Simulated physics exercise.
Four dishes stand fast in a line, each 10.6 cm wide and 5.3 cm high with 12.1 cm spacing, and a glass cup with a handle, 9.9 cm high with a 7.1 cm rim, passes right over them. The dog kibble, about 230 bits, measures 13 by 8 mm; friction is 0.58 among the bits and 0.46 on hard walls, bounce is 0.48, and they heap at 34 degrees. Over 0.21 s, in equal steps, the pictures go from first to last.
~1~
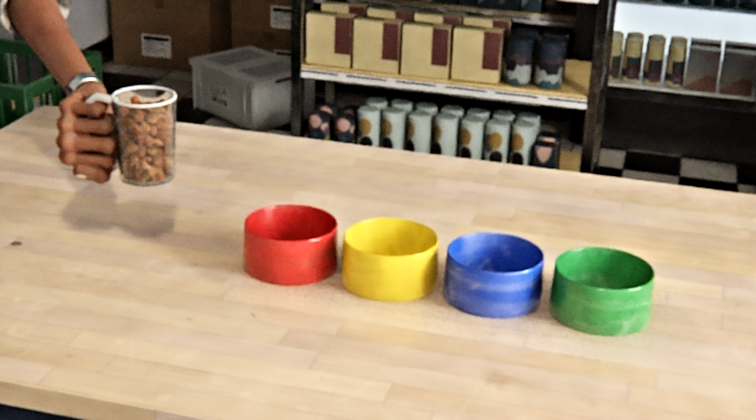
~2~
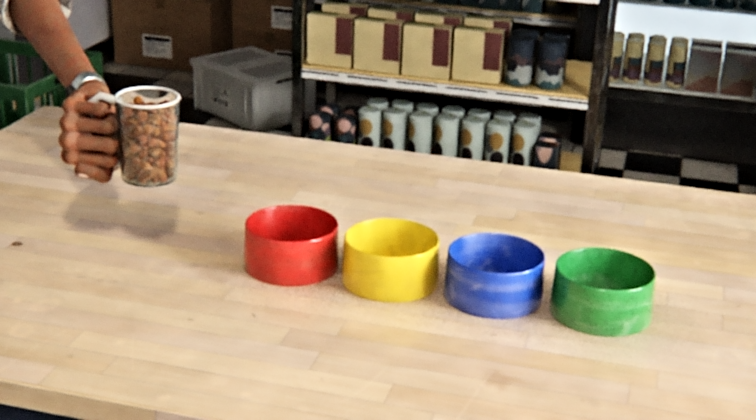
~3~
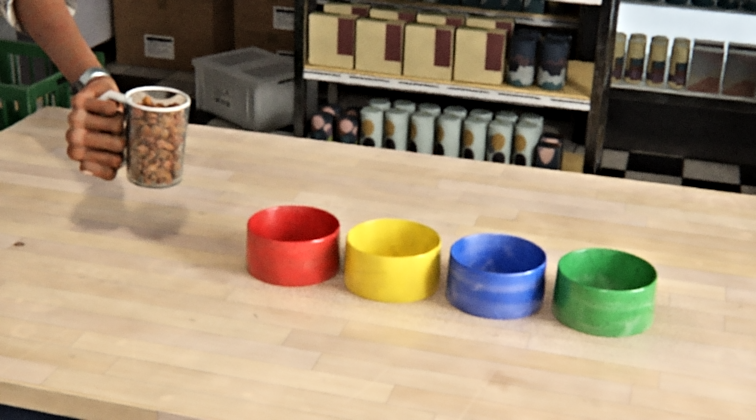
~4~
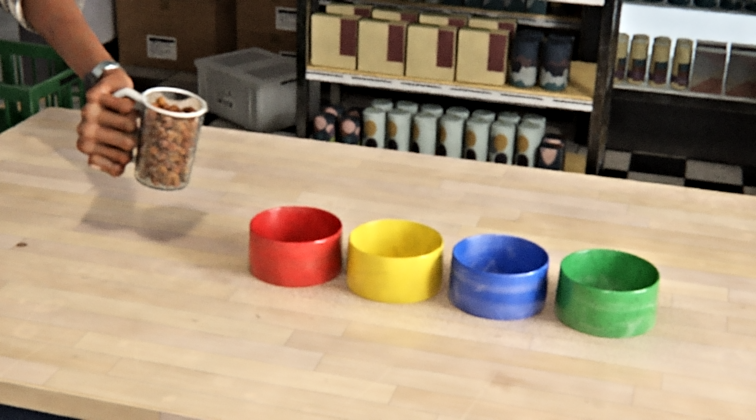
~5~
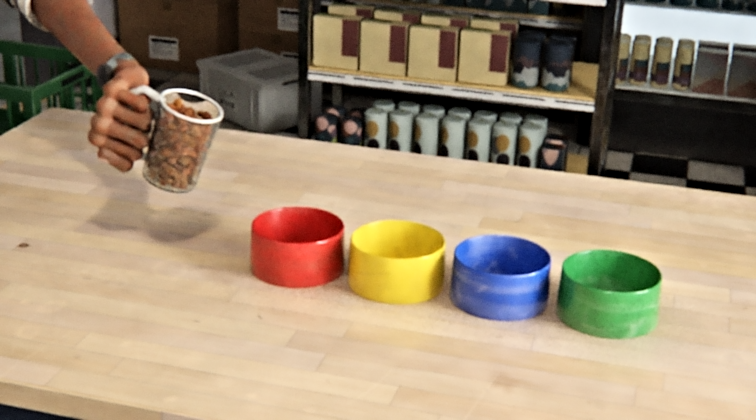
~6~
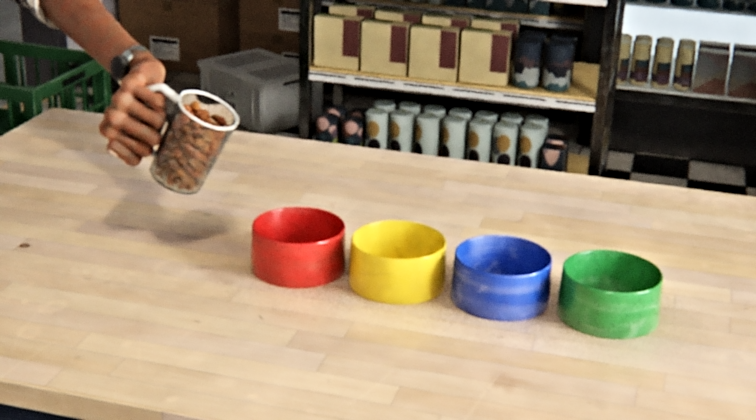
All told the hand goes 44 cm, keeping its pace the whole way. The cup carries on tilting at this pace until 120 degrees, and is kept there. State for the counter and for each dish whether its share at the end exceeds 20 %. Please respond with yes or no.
Red no, blue yes, green no, yellow yes, counter no.
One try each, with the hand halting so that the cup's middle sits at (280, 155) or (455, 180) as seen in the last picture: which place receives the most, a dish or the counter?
The biggest share goes to red first, then to yellow.
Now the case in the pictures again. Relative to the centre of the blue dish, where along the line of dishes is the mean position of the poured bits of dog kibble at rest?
It ends up close to 6 cm toward the picture's left edge.
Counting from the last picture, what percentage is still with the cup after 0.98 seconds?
Roughly 5 per cent, I'd say.
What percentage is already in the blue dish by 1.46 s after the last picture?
Close to 35 per cent at that point.
Then, 0.59 s after the last picture, tilt 120 degrees; cup holds 75 %, yellow 25 %.
Then, 0.98 s after the last picture, tilt 120 degrees; cup holds 5 %, blue 30 %, yellow 55 %.
Then, 1.46 s after the last picture, tilt 120 degrees; cup holds 0 %, blue 35 %, yellow 55 %.
In the end, red 0 %, blue 35 %, green 0 %, yellow 55 %, counter 10 %.
